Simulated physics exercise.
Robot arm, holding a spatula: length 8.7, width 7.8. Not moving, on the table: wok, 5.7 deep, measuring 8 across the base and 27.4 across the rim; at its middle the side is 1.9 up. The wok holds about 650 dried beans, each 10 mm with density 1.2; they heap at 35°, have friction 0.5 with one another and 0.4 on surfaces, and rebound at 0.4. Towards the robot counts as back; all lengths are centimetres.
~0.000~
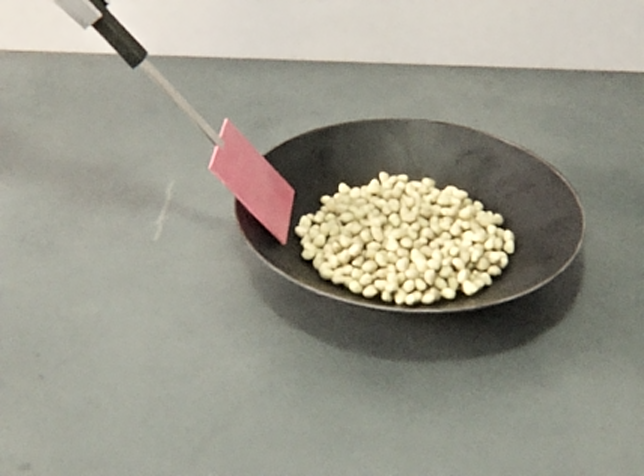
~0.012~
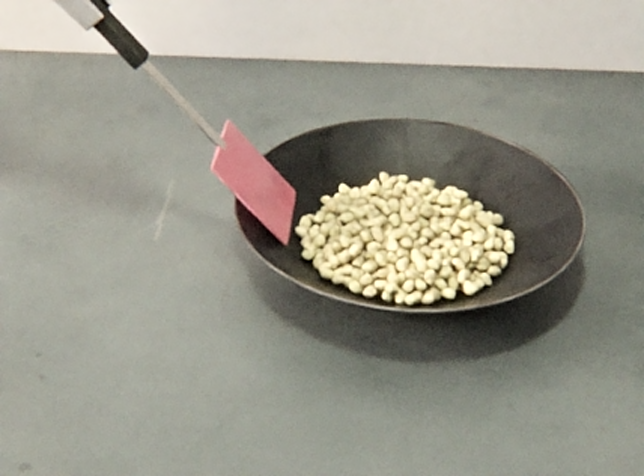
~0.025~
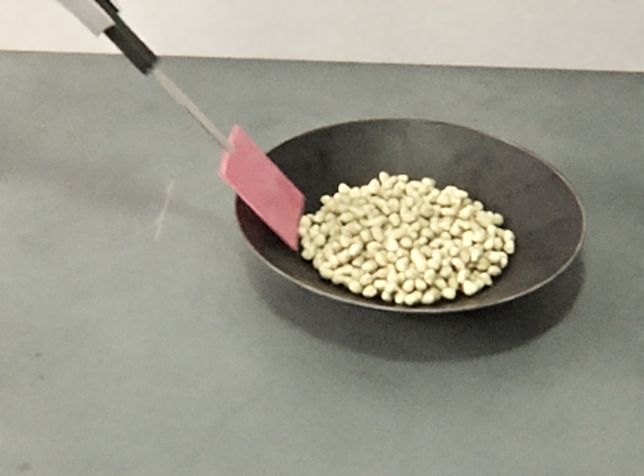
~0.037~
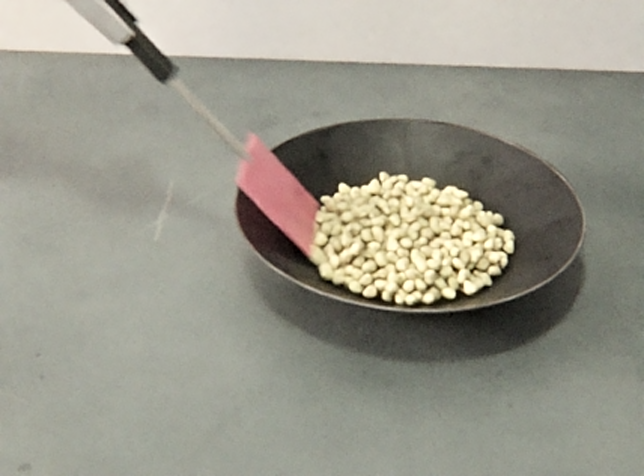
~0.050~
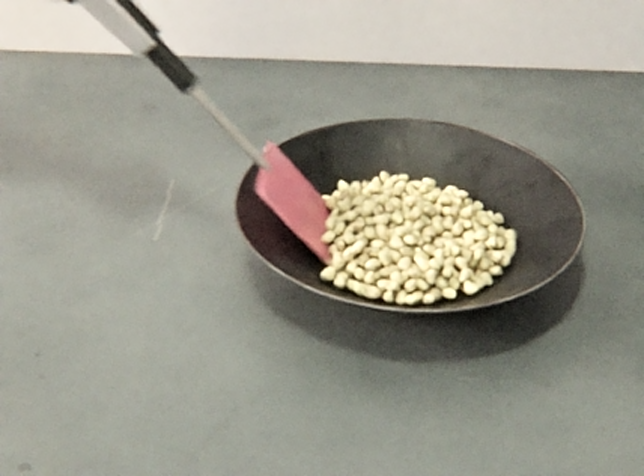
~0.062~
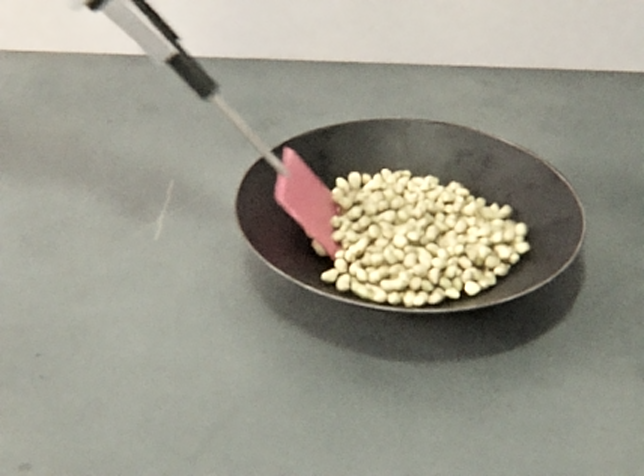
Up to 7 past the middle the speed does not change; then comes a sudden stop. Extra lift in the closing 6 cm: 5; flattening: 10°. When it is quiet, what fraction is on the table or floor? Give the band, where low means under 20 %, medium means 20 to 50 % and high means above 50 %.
Band: Medium.
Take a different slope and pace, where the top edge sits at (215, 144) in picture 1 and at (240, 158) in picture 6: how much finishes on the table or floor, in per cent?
My guess would be close to 5 per cent.
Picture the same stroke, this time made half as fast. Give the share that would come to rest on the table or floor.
Some 10 in a hundred.
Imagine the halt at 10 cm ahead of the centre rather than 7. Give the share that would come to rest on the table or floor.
Then around 45 per cent.
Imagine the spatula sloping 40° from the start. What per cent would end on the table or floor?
Somewhere around 25 per cent would end on the table or floor.
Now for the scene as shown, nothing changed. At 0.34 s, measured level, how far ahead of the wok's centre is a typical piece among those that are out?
I'd say some 26 centimetres.
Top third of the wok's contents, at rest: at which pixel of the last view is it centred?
It is centred near (514, 234).
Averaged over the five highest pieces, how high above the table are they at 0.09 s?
Somewhere around 6 centimetres high.
After 0.09 s, sloping 51°, highest piece 6 above the table; 647 in the wok.
After 0.12 s, sloping 48°, highest piece 9 above the table; 647 in the wok.
After 0.34 s, sloping 41°, highest piece 19 above the table; 455 in the wok, 81 on the table or floor, 111 on the blade or in flight.
After 1.39 s, sloping 41°, highest piece 5 above the table; 454 in the wok, 193 on the table or floor.
In the end, 454 in the wok, 193 on the table or floor. That is 30 % on the table or floor.
